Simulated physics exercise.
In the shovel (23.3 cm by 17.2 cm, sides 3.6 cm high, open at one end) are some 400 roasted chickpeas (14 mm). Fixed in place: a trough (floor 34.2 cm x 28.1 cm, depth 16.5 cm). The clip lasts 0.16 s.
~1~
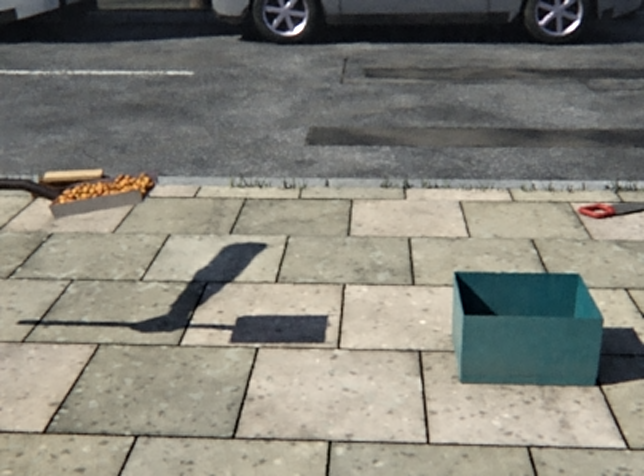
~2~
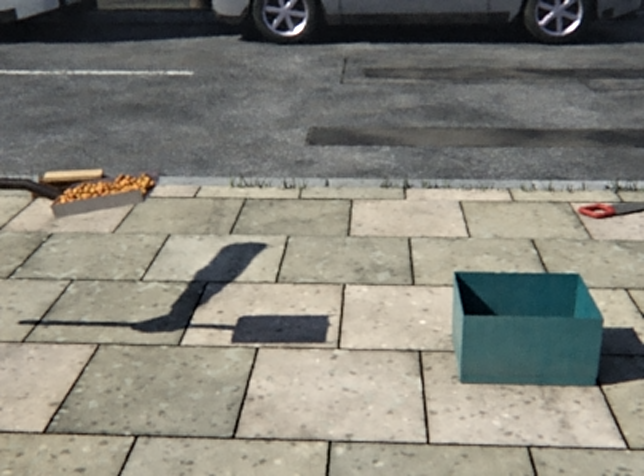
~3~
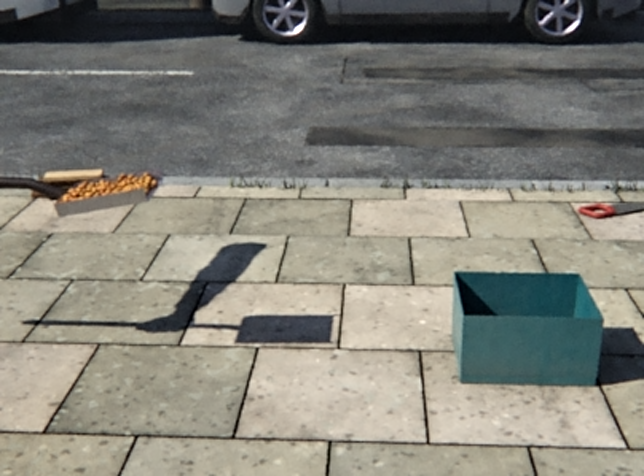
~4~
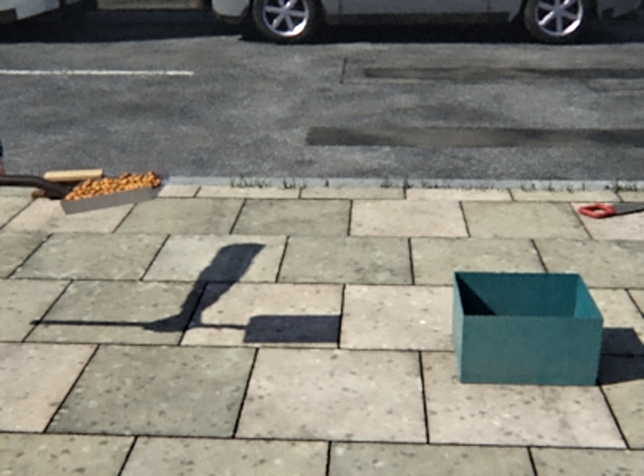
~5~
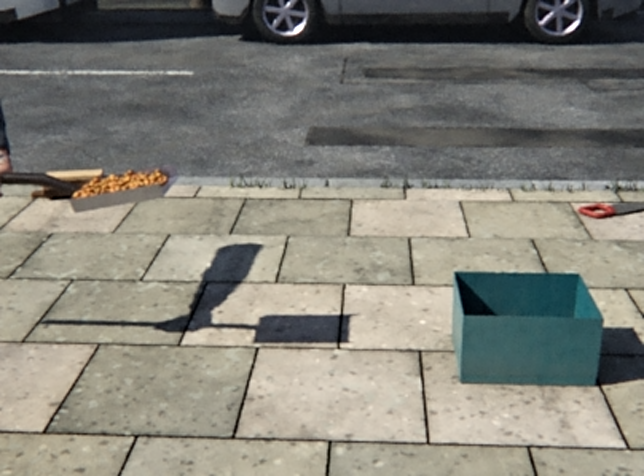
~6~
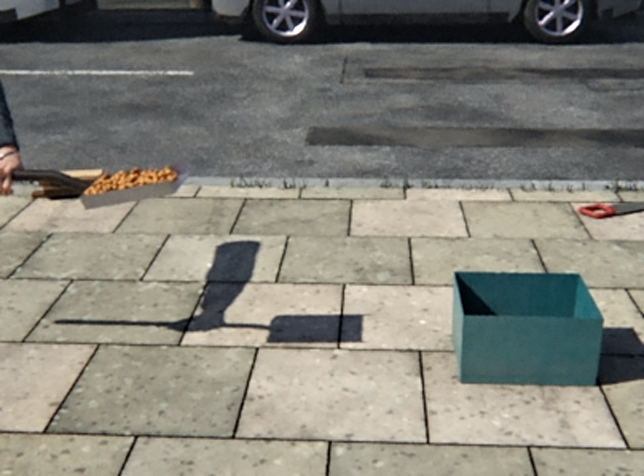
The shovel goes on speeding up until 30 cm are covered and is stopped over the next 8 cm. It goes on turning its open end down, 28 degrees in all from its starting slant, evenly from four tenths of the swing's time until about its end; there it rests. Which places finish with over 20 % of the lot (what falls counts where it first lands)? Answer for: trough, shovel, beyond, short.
In the trough: Yes; in the shovel: No; on the ground beyond it: No; on the ground short of the target's middle: No.
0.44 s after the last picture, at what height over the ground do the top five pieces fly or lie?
Roughly 50 cm.
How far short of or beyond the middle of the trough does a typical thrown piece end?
About 10 cm beyond it.
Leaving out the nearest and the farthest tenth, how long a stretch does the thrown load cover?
Some 10 cm.
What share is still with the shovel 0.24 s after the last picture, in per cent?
Roughly 65 per cent.
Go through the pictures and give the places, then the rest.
The first picture shows shovel at (94, 199); tilt 11 degrees; moved 0.0 cm; low side left; open edge at (152, 192); middle of the load at (101, 190); trough at (524, 293).
The second picture shows shovel at (95, 198); tilt 11 degrees; moved 0.3 cm; low side left; open edge at (153, 192); middle of the load at (102, 190).
The third picture shows shovel at (99, 197); tilt 11 degrees; moved 1.4 cm; low side left; open edge at (157, 191); middle of the load at (104, 189).
The fourth picture shows shovel at (106, 196); tilt 11 degrees; moved 3.1 cm; low side left; open edge at (163, 189); middle of the load at (110, 187).
The fifth picture shows shovel at (114, 193); tilt 11 degrees; moved 5.6 cm; low side left; open edge at (172, 186); middle of the load at (115, 184).
The sixth picture shows shovel at (126, 190); tilt 11 degrees; moved 8.6 cm; low side left; open edge at (183, 183); middle of the load at (128, 186); trough at (524, 293).
Then, 0.13 s after the last picture, tilt 1 degrees; shovel 100 %; middle of all pieces near (201, 154).
Then, 0.24 s after the last picture, tilt 15 degrees; shovel 65 %, in the air 35 %; middle of all pieces near (289, 135).
Then, 0.35 s after the last picture, tilt 16 degrees; in the air 100 %; middle of all pieces near (377, 162).
Then, 0.44 s after the last picture, tilt 16 degrees; in the air 100 %; middle of all pieces near (447, 217).
In the end, trough 100 %, shovel 0 %, beyond 0 %, short 0 %.
